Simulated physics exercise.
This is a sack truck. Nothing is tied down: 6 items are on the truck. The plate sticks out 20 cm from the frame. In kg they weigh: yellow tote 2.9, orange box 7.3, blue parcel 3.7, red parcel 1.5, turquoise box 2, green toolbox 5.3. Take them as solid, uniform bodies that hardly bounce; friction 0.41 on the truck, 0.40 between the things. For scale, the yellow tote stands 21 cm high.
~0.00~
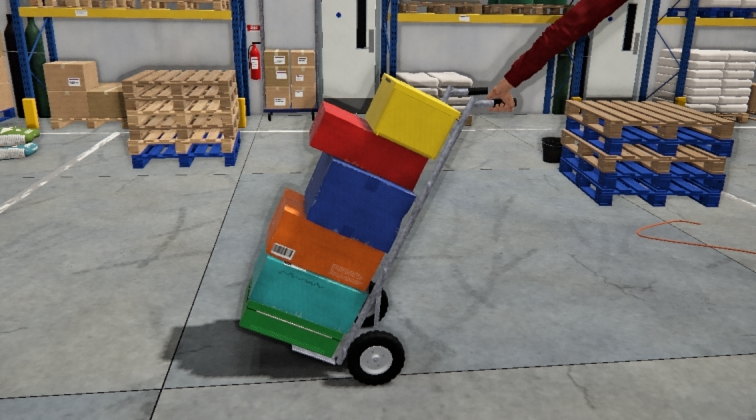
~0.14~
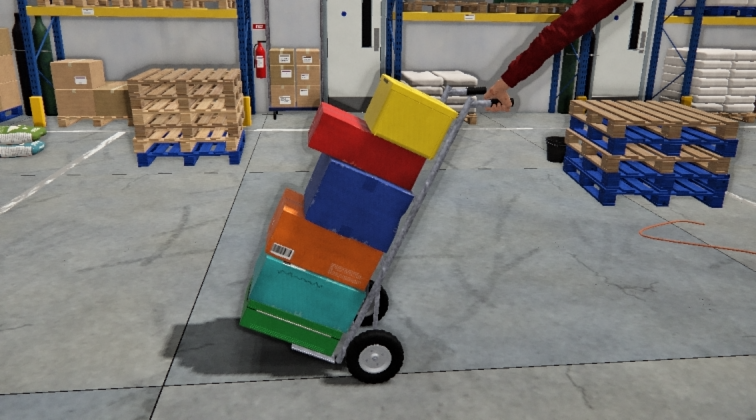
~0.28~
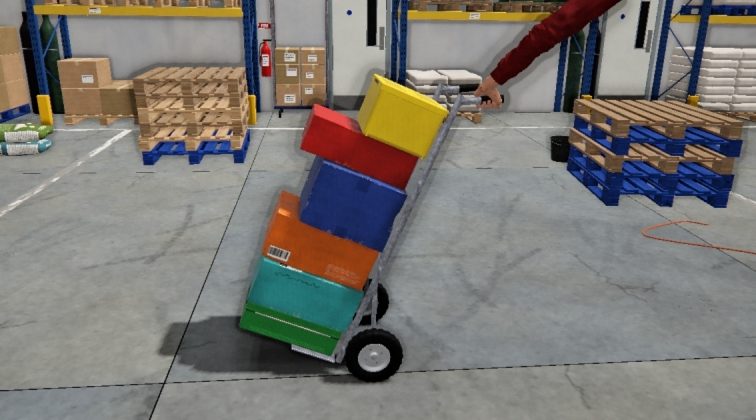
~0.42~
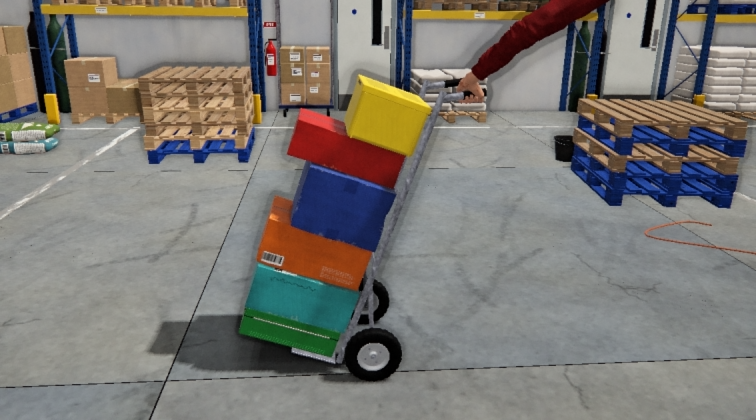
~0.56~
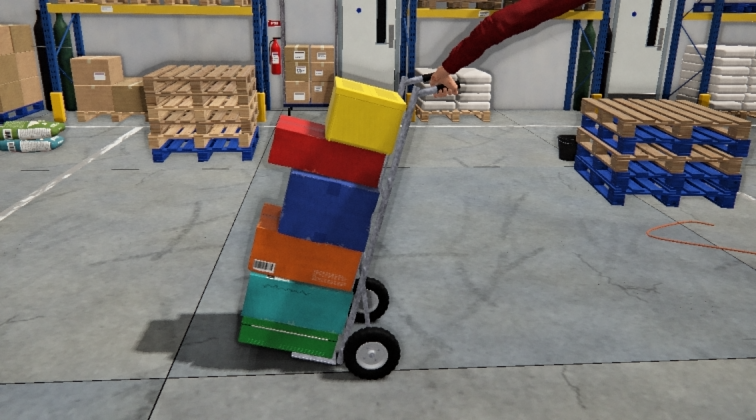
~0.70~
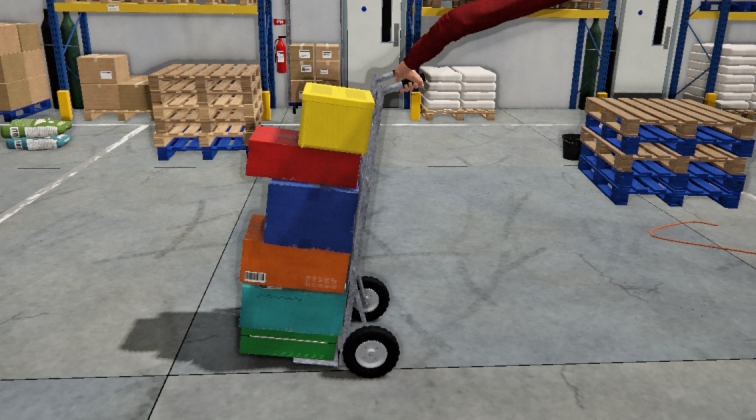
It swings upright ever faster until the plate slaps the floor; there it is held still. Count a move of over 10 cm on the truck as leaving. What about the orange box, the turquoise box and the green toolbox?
The orange box stays put and the turquoise box stays put and the green toolbox stays put.
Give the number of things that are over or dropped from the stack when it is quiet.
That comes to 0.
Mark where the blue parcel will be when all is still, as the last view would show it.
Around (272, 213).
After 0.90 s, truck upright; orange box 3° off its base near (281, 262); turquoise box 3° off its base near (288, 302); green toolbox 3° off its base near (291, 334).
After 1.00 s, truck upright; orange box 3° off its base near (276, 263); turquoise box 3° off its base near (287, 302); yellow tote 3° off its base.
After 1.10 s, truck upright; orange box moved 5 cm near (276, 263); turquoise box moved 2 cm near (287, 303); yellow tote moved 21 cm.
In the end (1.6 s), not toppled but over 10 cm from the start, yellow tote, blue parcel and red parcel; the other 3 under 10 cm from the start. In the last view, orange box near (276, 263), turquoise box near (287, 303).
